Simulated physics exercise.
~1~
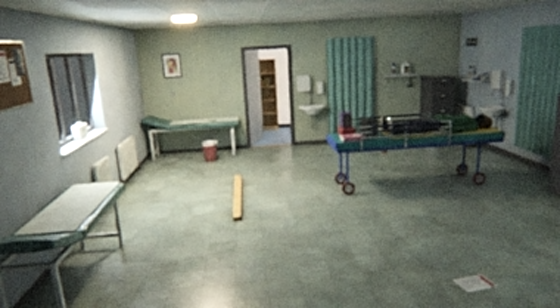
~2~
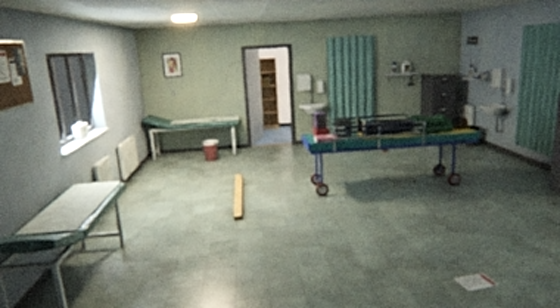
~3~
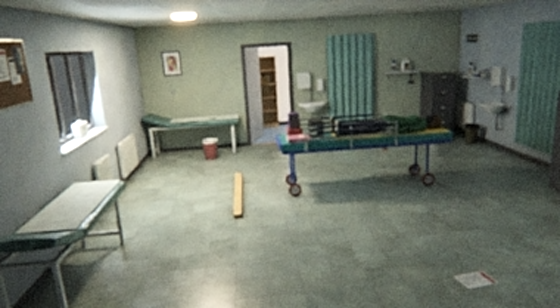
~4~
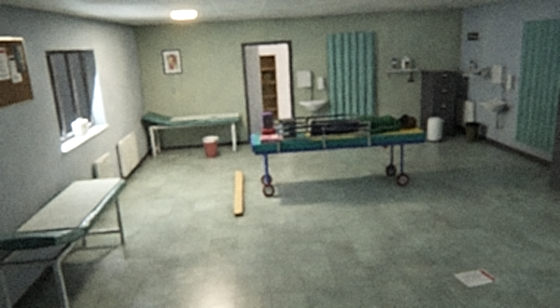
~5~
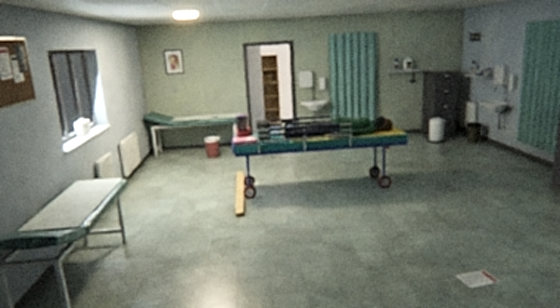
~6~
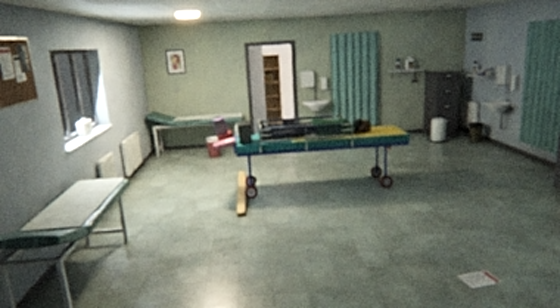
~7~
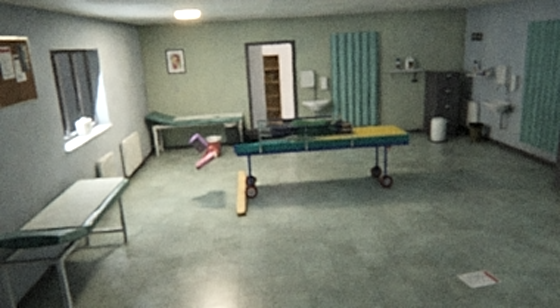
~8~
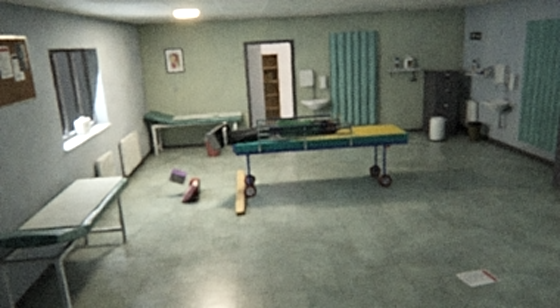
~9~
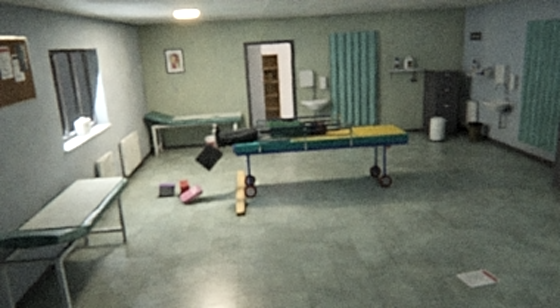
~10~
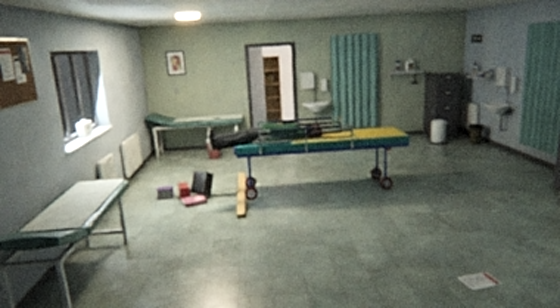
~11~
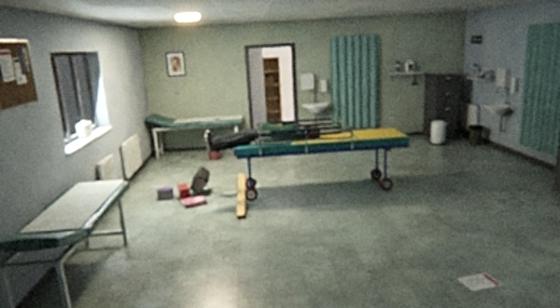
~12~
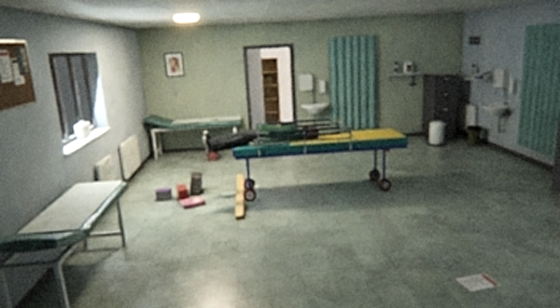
In a dim ward room with pale green walls, examination couches and a teal curtain, a wheeled trolley rolls from right to left, carrying a dark figure lying flat and several loose items at its left end. Near a low yellow strip on the floor, the trolley halts abruptly. The figure and the items keep sliding left along the top. A red case, a purple pump and a pink folder tumble off the end onto the floor, and a black monitor tips after them. The items settle in a small heap, while the figure stops with its left ankle past the trolley's edge.
